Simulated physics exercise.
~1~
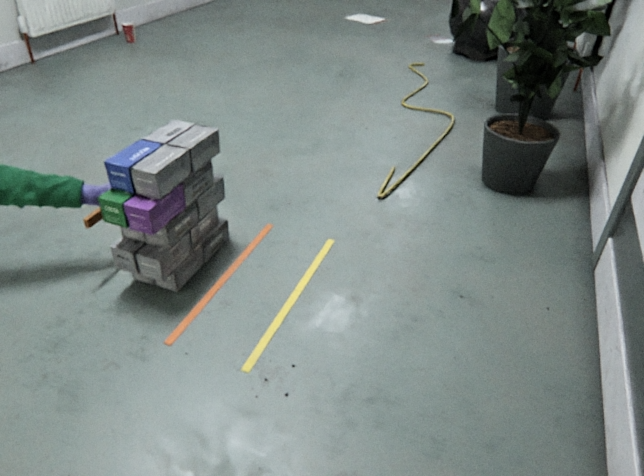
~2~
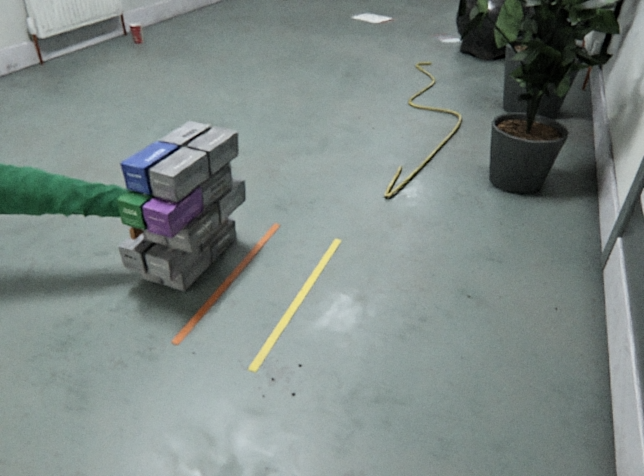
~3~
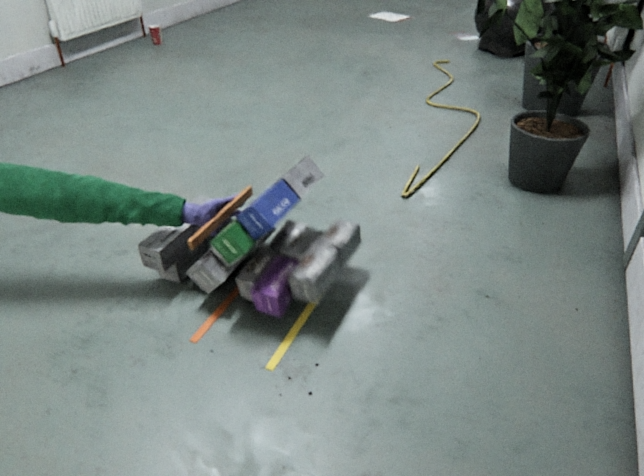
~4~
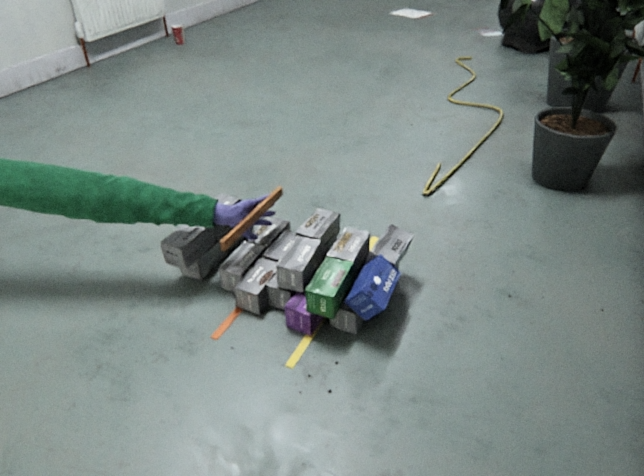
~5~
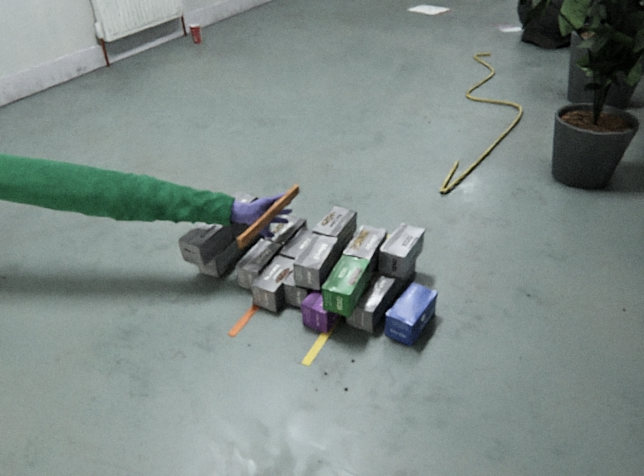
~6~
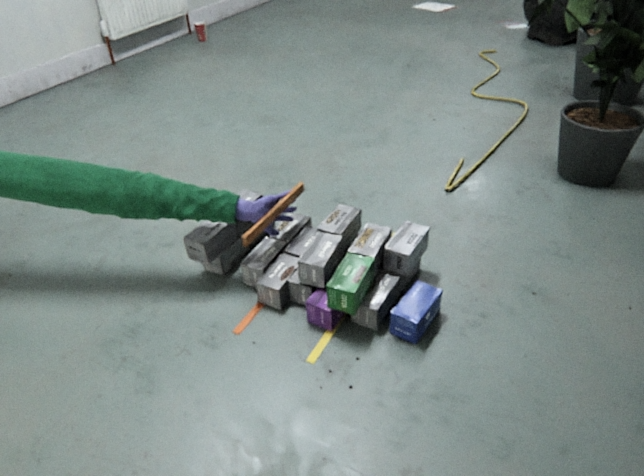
To begin with, a small stack of mostly grey packets, with one blue, one green and one purple, stands on a grey floor just left of an orange and a yellow stripe. A green-sleeved arm in a purple glove pushes a wooden batten against it from the left. The stack slides slightly right, then its upper part tips over toward the stripes, the purple packet leading. The packets tumble down across both stripes, and the blue one rolls off the far end. Finally the arm stops, and the packets lie in a spread heap, the green one resting beyond the orange stripe.
